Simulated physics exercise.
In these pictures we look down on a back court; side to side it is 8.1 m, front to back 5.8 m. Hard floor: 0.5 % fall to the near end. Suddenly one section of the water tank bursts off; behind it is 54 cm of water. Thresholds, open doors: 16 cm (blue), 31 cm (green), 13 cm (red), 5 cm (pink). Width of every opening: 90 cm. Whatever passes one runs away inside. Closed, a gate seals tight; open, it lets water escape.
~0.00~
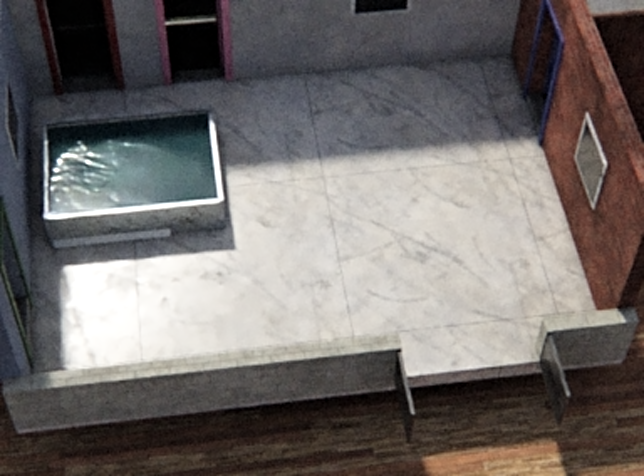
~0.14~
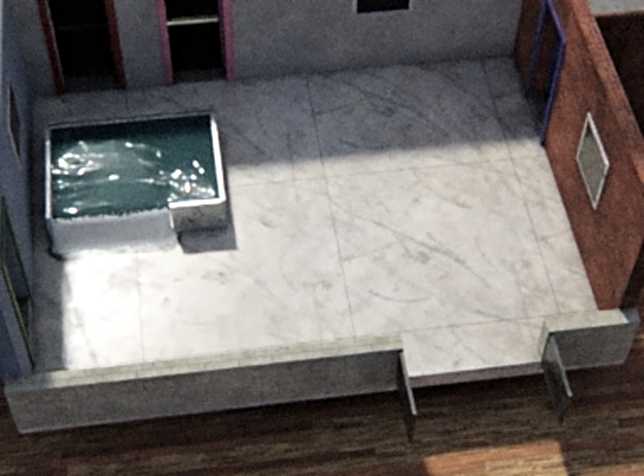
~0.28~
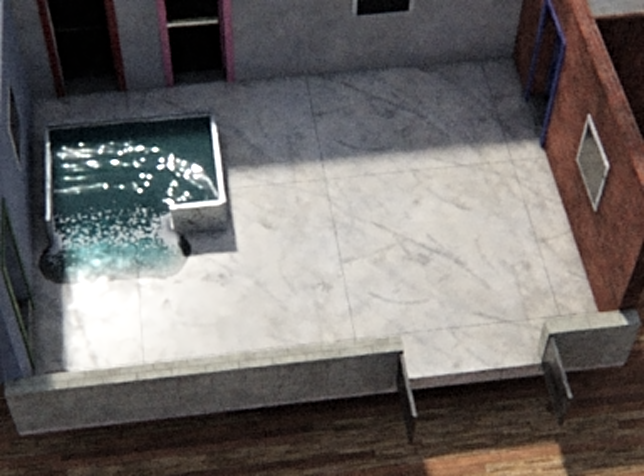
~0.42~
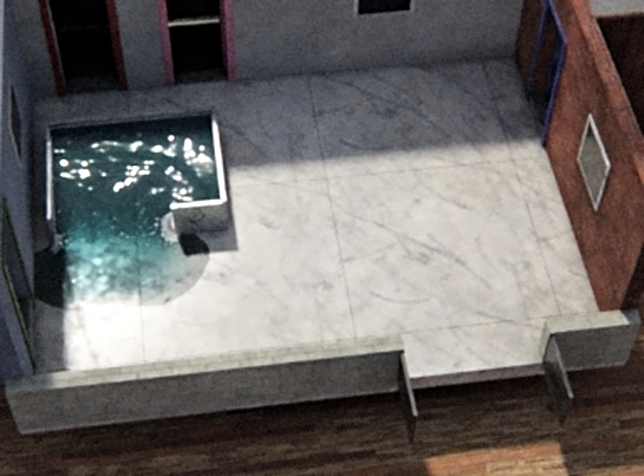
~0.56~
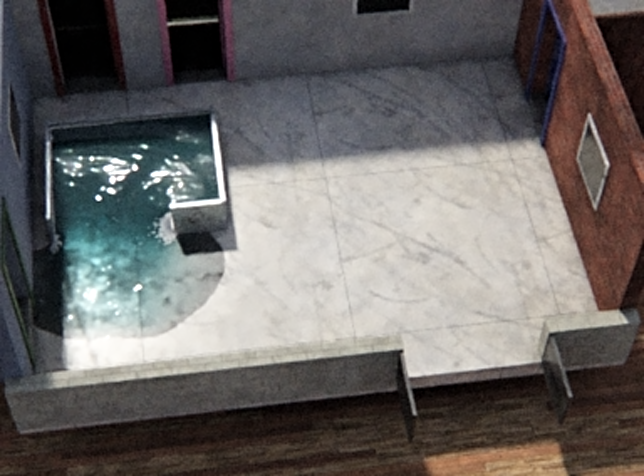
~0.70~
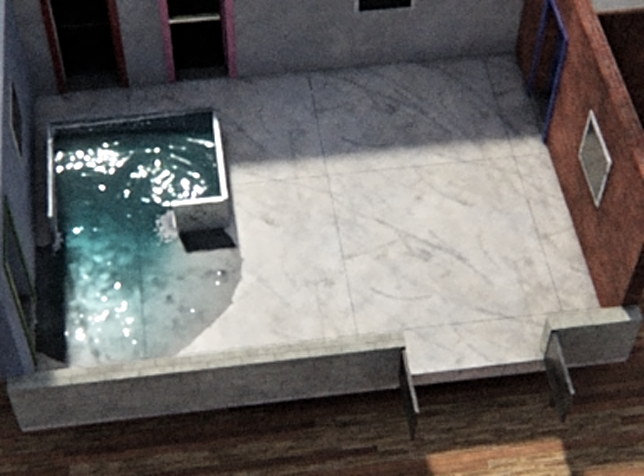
A pale walled courtyard held a raised tank of dark green water in the left corner, until part of its front wall gave way and water poured out, spreading across the floor toward the low front wall.
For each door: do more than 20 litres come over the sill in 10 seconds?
Result: Blue door: Limit not crossed, green door: Limit not crossed, red door: Limit not crossed, pink door: Limit not crossed.
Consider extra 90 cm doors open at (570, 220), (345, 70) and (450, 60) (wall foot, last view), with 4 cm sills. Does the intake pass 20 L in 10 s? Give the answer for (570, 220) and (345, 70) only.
Order as listed: Surpassed and respected.
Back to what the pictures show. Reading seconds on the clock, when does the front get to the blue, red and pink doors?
Blue: 6.0 s; red: 6.0 s; pink: 8.0 s.
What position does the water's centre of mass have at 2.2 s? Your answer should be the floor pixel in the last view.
(127, 266).
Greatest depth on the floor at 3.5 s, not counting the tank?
Some 26 cm deep.
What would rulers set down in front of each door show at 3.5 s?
Readings (cm): Blue = 0; green = 25; red = 0; pink = 0.
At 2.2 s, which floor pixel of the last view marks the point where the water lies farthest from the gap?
I'd put it near pixel (375, 363) of the last picture.
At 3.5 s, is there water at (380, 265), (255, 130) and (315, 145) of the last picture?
Respectively: Got hit, was missed, was missed.
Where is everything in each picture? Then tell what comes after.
The first frame shows the water tank at (131, 164) is whole and still, 54 cm deep.
In the second frame, the front is at (54, 252), 0.9 m from the gap at (113, 227); 0.3 m2 of floor is under water; 54 cm left at the back of the water tank.
In the third frame, water pours out at (114, 231) and has run 1.1 m, to (46, 267); typically 10 cm deep outside, 54 cm at the water tank's back.
In the fourth frame, the front is at (39, 290), 1.4 m from the gap at (115, 231); 2.5 m2 of floor is under water; 54 cm left at the back of the water tank.
In the fifth frame, the front is at (162, 328), 1.8 m from the gap at (114, 230); 3.8 m2 of floor is under water; 52 cm left at the back of the water tank.
In the sixth frame, the front is at (158, 358), 2.3 m from the gap at (116, 228); 5.2 m2 of floor is under water; 46 cm left at the back of the water tank.
After 1.4 s water covers 20 % of the floor and is deepest (42 cm) near (50, 400); blue door not reached, green door 15 cm at the sill, 0 L in, red door not reached, pink door not reached.
After 2.2 s water covers 20 % of the floor and is deepest (45 cm) near (37, 402); blue door not reached, green door 25 cm at the sill, 0 L in, red door not reached, pink door not reached.
After 3.5 s water covers 35 % of the floor and is deepest (26 cm) near (37, 402); blue door not reached, green door 25 cm at the sill, 3 L in, red door not reached, pink door not reached.
After 6.0 s water covers 75 % of the floor and is deepest (15 cm) near (558, 289); blue door 7 cm at the sill, 0 L in, green door 13 cm at the sill, 3 L in, red door 3 cm at the sill, 0 L in, pink door not reached.
After 10.0 s water covers 90 % of the floor and is deepest (10 cm) near (498, 95); blue door 6 cm at the sill, 0 L in, green door 7 cm at the sill, 3 L in, red door 3 cm at the sill, 0 L in, pink door 1 cm at the sill, 0 L in.
